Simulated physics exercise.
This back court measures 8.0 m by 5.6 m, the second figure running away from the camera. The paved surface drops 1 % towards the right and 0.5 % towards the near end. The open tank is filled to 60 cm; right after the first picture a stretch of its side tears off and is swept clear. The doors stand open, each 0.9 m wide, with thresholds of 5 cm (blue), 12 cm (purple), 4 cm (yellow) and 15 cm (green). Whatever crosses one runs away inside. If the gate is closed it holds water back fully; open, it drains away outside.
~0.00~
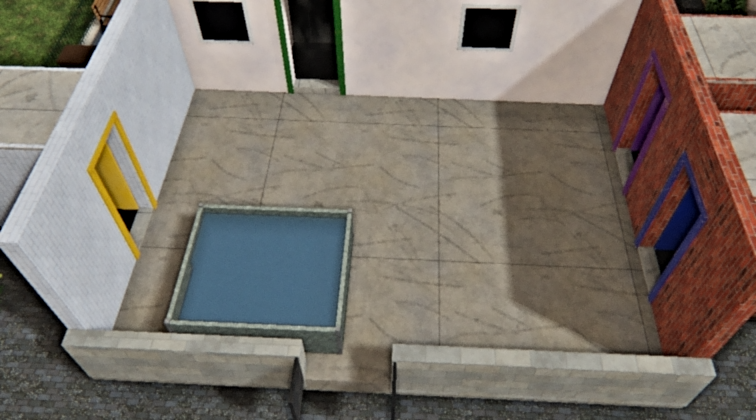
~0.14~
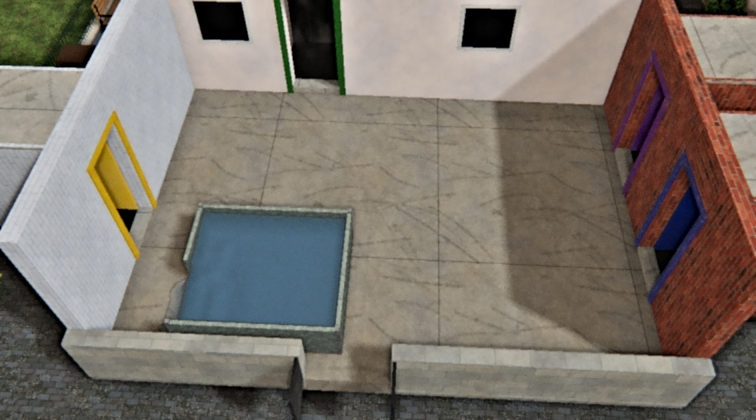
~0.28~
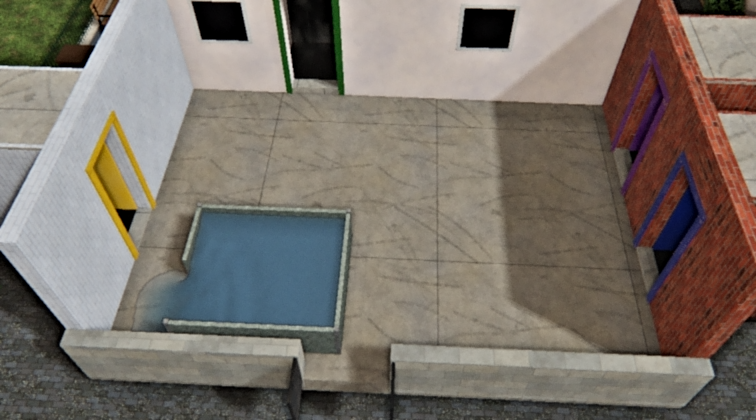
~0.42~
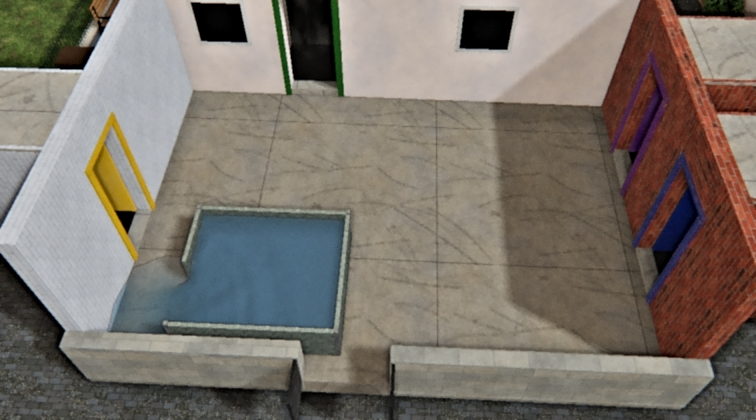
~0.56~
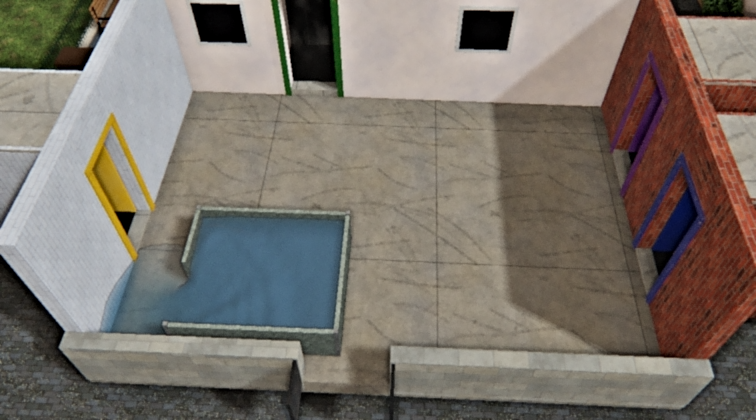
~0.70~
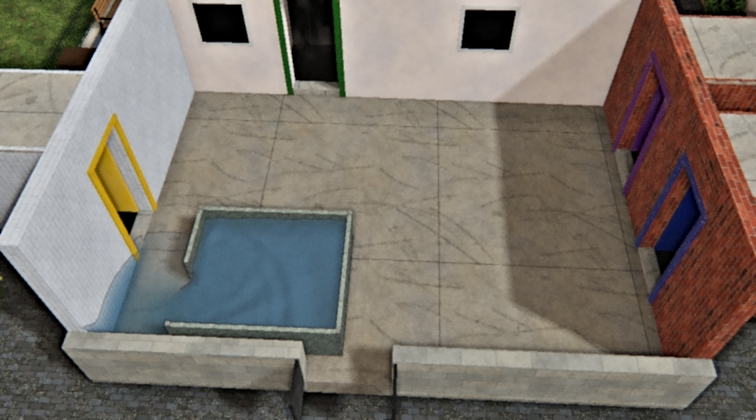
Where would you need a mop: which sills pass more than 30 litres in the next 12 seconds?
Door by door: At the blue door it keeps below the limit; at the purple door it keeps below the limit; at the yellow door it exceeds the limit; at the green door it does not reach the limit.
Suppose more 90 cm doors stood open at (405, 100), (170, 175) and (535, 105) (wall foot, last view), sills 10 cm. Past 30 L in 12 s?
In turn: Not over, under, below.
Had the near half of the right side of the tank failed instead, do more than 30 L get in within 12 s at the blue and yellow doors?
Against that limit: Blue past it, yellow below.
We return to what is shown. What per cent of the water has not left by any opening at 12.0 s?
About 88 per cent.
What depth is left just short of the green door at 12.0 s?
Some 5.5 cm.
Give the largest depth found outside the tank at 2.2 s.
Up to some 47 cm.
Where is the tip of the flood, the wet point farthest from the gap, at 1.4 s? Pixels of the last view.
Near (168, 174).
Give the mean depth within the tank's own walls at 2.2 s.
Some 38 cm.
After 1.4 s water covers 10 % of the floor and is deepest (52 cm) near (147, 345); blue door not reached, purple door not reached, yellow door 9 cm at the sill, 2 L in, green door not reached.
After 2.2 s water covers 15 % of the floor and is deepest (47 cm) near (144, 356); blue door not reached, purple door not reached, yellow door 12 cm at the sill, 15 L in, green door not reached.
After 3.5 s water covers 35 % of the floor and is deepest (30 cm) near (159, 345); blue door not reached, purple door not reached, yellow door 11 cm at the sill, 50 L in, green door 13 cm at the sill, 0 L in.
After 7.0 s water covers 65 % of the floor and is deepest (20 cm) near (106, 355); blue door 2 cm at the sill, 0 L in, purple door 8 cm at the sill, 0 L in, yellow door 8 cm at the sill, 102 L in, green door 9 cm at the sill, 1 L in.
After 12.0 s water covers 90 % of the floor and is deepest (14 cm) near (669, 382); blue door 7 cm at the sill, 7 L in, purple door 9 cm at the sill, 0 L in, yellow door 5 cm at the sill, 122 L in, green door 6 cm at the sill, 1 L in.
